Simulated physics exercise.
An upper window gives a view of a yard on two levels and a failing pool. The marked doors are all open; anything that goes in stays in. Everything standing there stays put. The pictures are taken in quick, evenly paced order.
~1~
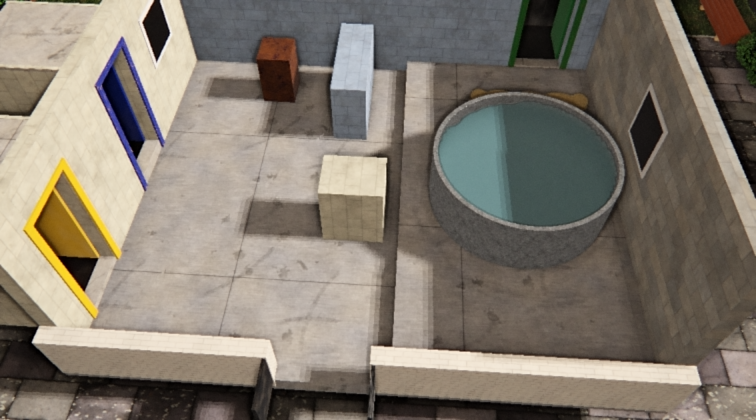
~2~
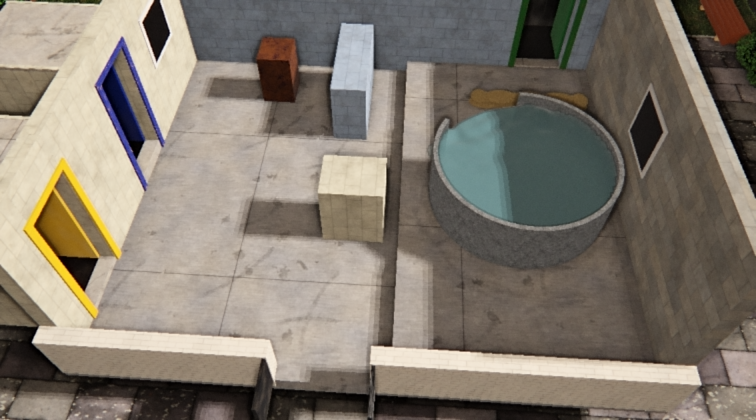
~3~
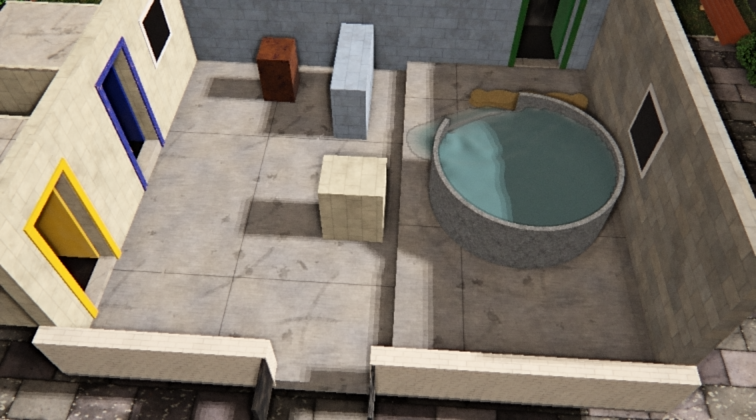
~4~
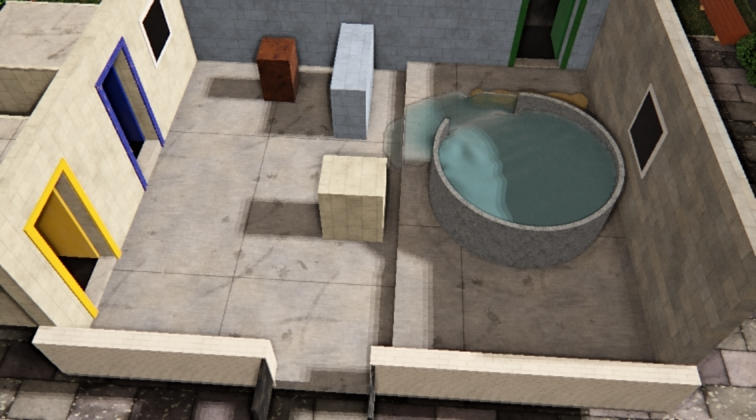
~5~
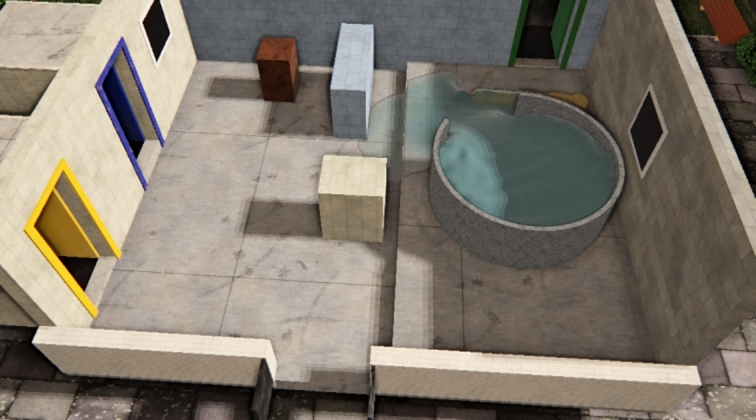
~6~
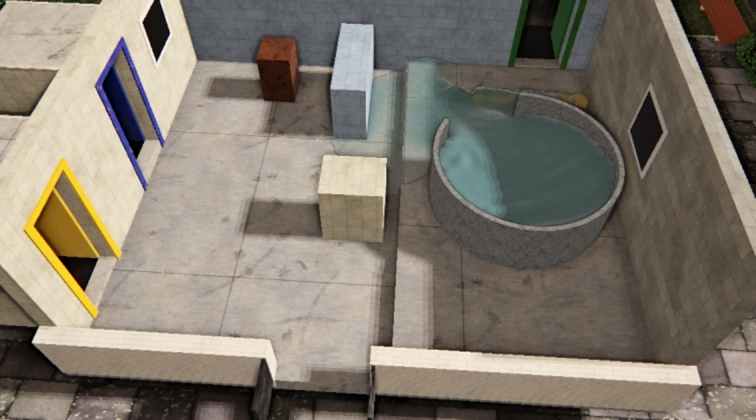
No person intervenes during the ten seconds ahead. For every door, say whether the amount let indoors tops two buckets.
At the end, the green door breaks the limit, the blue door respects the limit, the yellow door breaks the limit.
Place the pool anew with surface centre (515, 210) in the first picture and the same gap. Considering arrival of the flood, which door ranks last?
Door: The yellow-painted one.
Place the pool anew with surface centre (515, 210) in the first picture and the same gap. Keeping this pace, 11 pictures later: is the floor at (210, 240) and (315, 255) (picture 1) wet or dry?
Result: Spared; spared.
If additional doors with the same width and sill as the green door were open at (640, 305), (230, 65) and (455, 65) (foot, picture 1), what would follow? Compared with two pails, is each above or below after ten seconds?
Taking each in turn: Runs below, then runs above, then runs above.
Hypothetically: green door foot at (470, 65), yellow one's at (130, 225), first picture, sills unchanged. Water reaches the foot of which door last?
Result: The yellow-painted one.
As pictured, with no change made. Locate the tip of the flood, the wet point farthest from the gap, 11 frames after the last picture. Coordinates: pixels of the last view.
Best guess: Near (197, 63).
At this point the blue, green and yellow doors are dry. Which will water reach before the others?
My pick is the door marked green.
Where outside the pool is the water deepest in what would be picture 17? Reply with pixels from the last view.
Pointing at (399, 73).
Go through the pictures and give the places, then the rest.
In the first frame, the round pool at (527, 158) is whole and still.
In the second frame, water pours out on the round pool's far side and has run to a hidden place.
In the third frame, the front is at a hidden place, out from the gap on the round pool's far side.
In the fourth frame, the front is at (388, 133), out from the gap on the round pool's far side.
In the fifth frame, the front is at (371, 114), out from the gap on the round pool's far side.
In the sixth frame, water pours out on the round pool's far side and has run to (374, 81).
A moment on, water covers 25 % of the floor; the green door not reached, the blue door not reached, the yellow door not reached.
Next, water covers 35 % of the floor; the green door under two buckets in, the blue door not reached, the yellow door not reached.
Then, water covers 55 % of the floor; the green door over two buckets in, the blue door wet at the sill, nothing in, the yellow door not reached.
Later, water covers 80 % of the floor; the green door far over two buckets in, the blue door wet at the sill, nothing in, the yellow door under two buckets in.
In the end, water covers 95 % of the floor; the green door far over two buckets in, the blue door under two buckets in, the yellow door over two buckets in.
